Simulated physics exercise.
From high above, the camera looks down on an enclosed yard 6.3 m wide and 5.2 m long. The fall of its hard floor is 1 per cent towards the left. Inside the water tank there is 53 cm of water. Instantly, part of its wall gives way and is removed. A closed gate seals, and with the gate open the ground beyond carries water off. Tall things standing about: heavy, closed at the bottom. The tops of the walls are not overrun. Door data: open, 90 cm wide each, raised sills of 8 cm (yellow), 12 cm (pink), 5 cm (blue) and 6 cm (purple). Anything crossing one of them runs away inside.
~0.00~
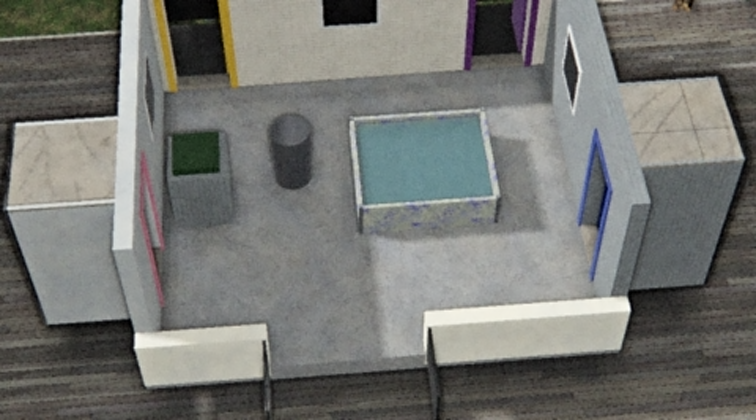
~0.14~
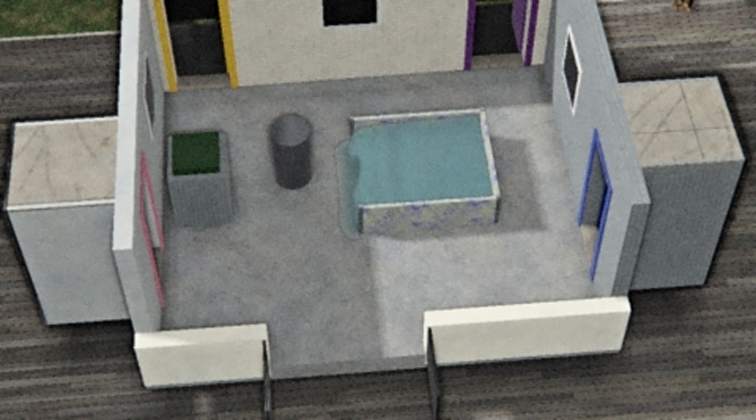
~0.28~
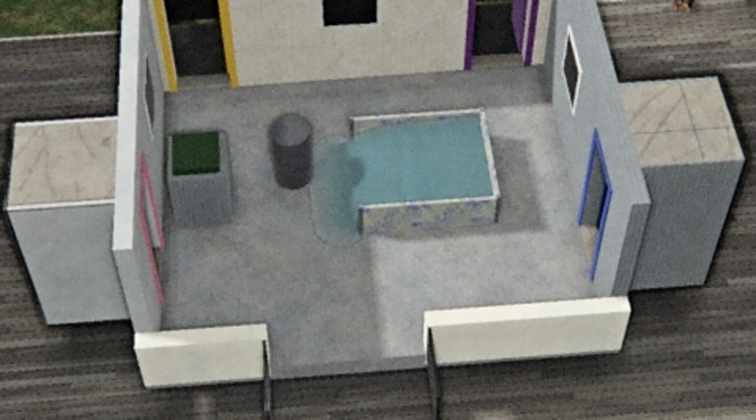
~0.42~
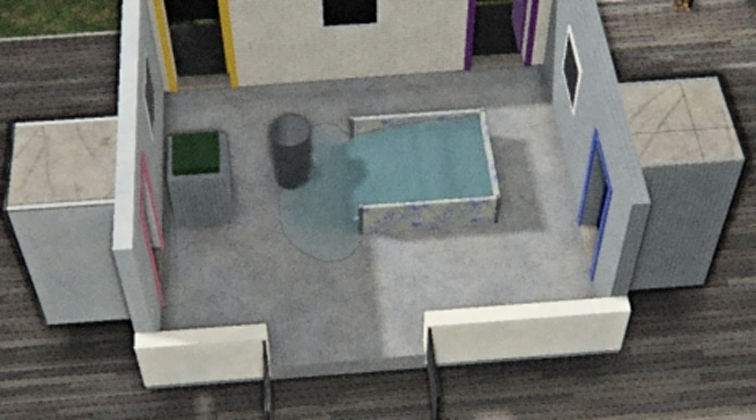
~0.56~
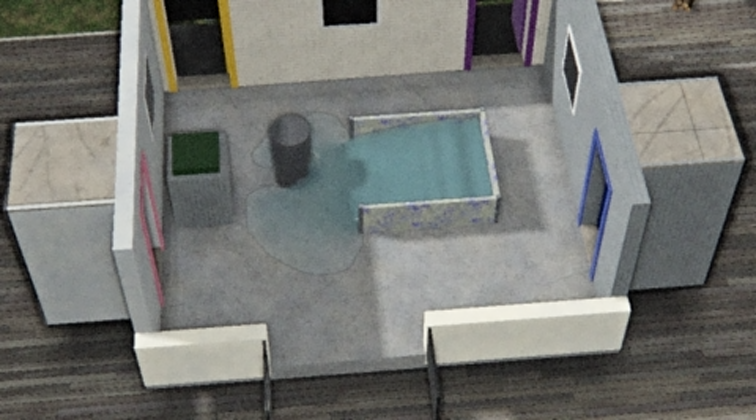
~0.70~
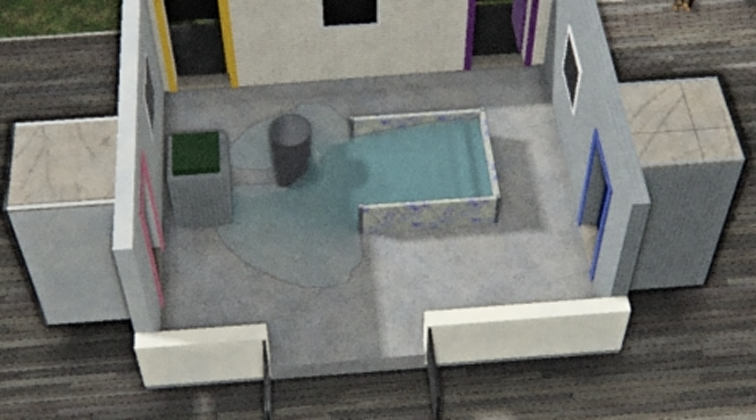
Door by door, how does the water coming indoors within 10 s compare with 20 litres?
The yellow door lets in more than that; the pink door lets in more than that; the blue door lets in no more than that; the purple door lets in no more than that.
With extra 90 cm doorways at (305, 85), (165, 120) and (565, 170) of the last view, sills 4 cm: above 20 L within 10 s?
Taking them in order, the first gets enough, the second enough and the third too little.
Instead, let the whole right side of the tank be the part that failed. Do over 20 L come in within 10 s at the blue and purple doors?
The blue door comes out more than that and the purple door more than that.
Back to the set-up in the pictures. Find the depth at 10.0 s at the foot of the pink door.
Roughly 7.5 cm.
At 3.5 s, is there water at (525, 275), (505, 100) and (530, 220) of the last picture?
Respectively: Was missed, was missed, was missed.
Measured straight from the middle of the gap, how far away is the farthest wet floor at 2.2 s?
Some 4.2 metres from the gap.
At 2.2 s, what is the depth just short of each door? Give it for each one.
You'd get yellow at 12 cm, pink at 22 cm, blue at 0 cm, and purple at 0 cm.
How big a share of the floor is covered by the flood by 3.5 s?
Near 50 per cent is wet.
After 1.4 s water covers 35 % of the floor and is deepest (36 cm) near (314, 182); yellow door not reached, pink door 13 cm at the sill, 0 L in, blue door not reached, purple door not reached.
After 2.2 s water covers 45 % of the floor and is deepest (42 cm) near (162, 361); yellow door 12 cm at the sill, 4 L in, pink door 22 cm at the sill, 32 L in, blue door not reached, purple door not reached.
After 3.5 s water covers 50 % of the floor and is deepest (24 cm) near (162, 361); yellow door 18 cm at the sill, 51 L in, pink door 18 cm at the sill, 71 L in, blue door not reached, purple door not reached.
After 6.0 s water covers 70 % of the floor and is deepest (14 cm) near (163, 221); yellow door 9 cm at the sill, 89 L in, pink door 13 cm at the sill, 92 L in, blue door not reached, purple door 1 cm at the sill, 0 L in.
After 10.0 s water covers 95 % of the floor and is deepest (10 cm) near (163, 230); yellow door 7 cm at the sill, 92 L in, pink door 8 cm at the sill, 93 L in, blue door 2 cm at the sill, 0 L in, purple door 5 cm at the sill, 0 L in.
